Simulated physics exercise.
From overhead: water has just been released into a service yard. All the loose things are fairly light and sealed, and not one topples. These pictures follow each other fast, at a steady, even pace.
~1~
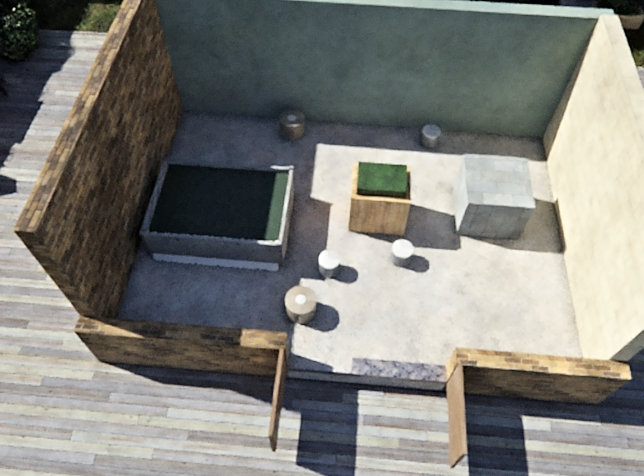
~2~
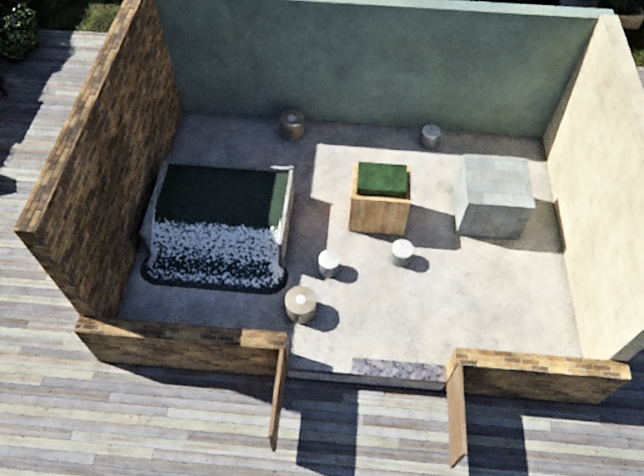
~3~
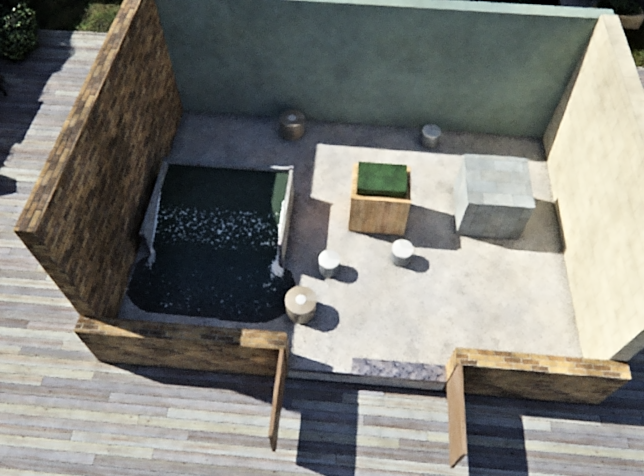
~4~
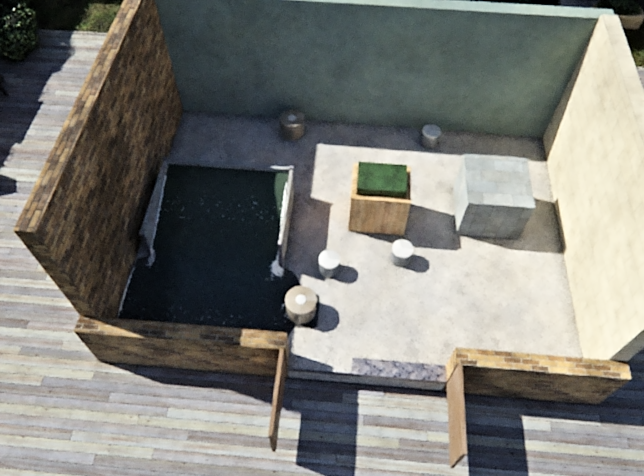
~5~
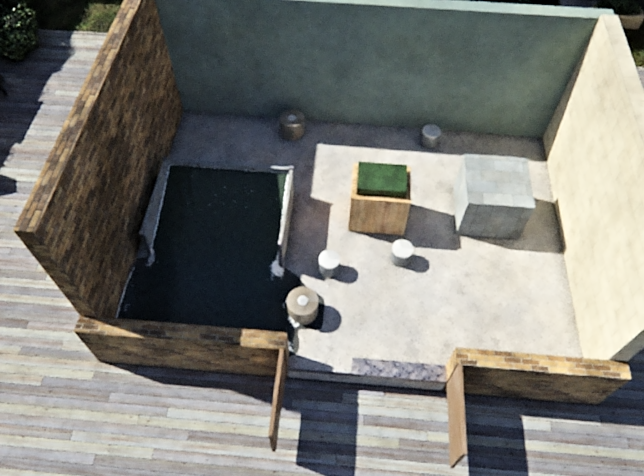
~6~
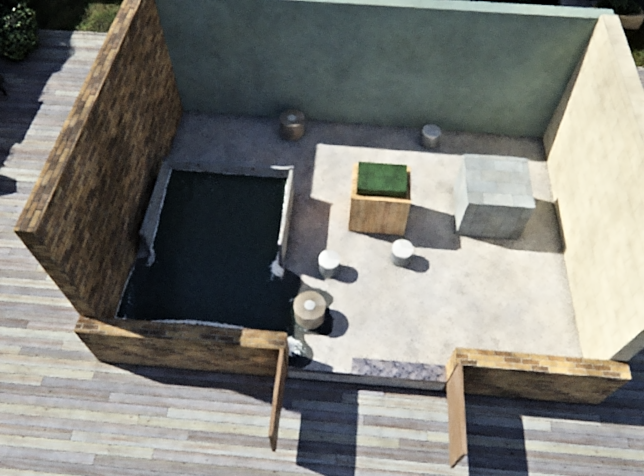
Dark water spills from the gray tank, spreads across the yard's left side, and nudges a tub.
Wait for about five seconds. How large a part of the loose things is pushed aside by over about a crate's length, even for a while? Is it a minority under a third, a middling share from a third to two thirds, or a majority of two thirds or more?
A third to two thirds.
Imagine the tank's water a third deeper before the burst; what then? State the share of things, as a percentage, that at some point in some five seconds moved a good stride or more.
I'd put it near 80 out of a hundred.
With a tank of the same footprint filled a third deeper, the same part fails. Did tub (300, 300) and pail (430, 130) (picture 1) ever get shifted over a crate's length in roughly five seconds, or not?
Note - object one displaced that much, object two not displaced that much.
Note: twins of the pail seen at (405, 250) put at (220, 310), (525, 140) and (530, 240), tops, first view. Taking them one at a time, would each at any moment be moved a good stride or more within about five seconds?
Result by item: Gets dislodged / stays where it is / gets dislodged.
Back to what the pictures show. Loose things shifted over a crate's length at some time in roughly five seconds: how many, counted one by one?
The total here is 3.
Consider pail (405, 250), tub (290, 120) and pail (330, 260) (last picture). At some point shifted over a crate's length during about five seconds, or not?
The first one traveled far, the second stayed within range and the third traveled far.
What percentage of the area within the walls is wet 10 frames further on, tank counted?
Estimate: Close to 35 in a hundred.
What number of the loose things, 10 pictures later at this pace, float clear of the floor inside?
I make it 1 of them.
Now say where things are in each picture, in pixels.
A tub at (301, 300), on the bottom; a pail at (432, 131), on the bottom; 0 of 5 have shifted, in the first frame.
A tub at (301, 300) rests on the ground; a pail at (432, 131) rests on the ground; 0 of 5 have shifted, in the second frame.
A tub at (301, 300) rests on the ground; a pail at (432, 131), on the bottom; 0 of 5 have shifted, in the third frame.
A tub at (301, 300), on the bottom; a pail at (432, 131) rests on the ground; 0 of 5 have shifted, in the fourth frame.
A tub at (302, 301), on the bottom, close to its start; a pail at (432, 131) rests on the ground; 0 of 5 have shifted, in the fifth frame.
A tub at (310, 305) rests on the ground, close to its start; a pail at (432, 131), on the bottom; 1 of 5 have shifted, in the sixth frame.
A moment on, 1 of 5 are well off their spots; 0 afloat.
Next, 1 of 5 are well off their spots; 1 afloat.
Later, 3 of 5 are well off their spots; 1 afloat.
In the end, 3 of 5 are well off their spots, and 3 have been at some point; 1 afloat.
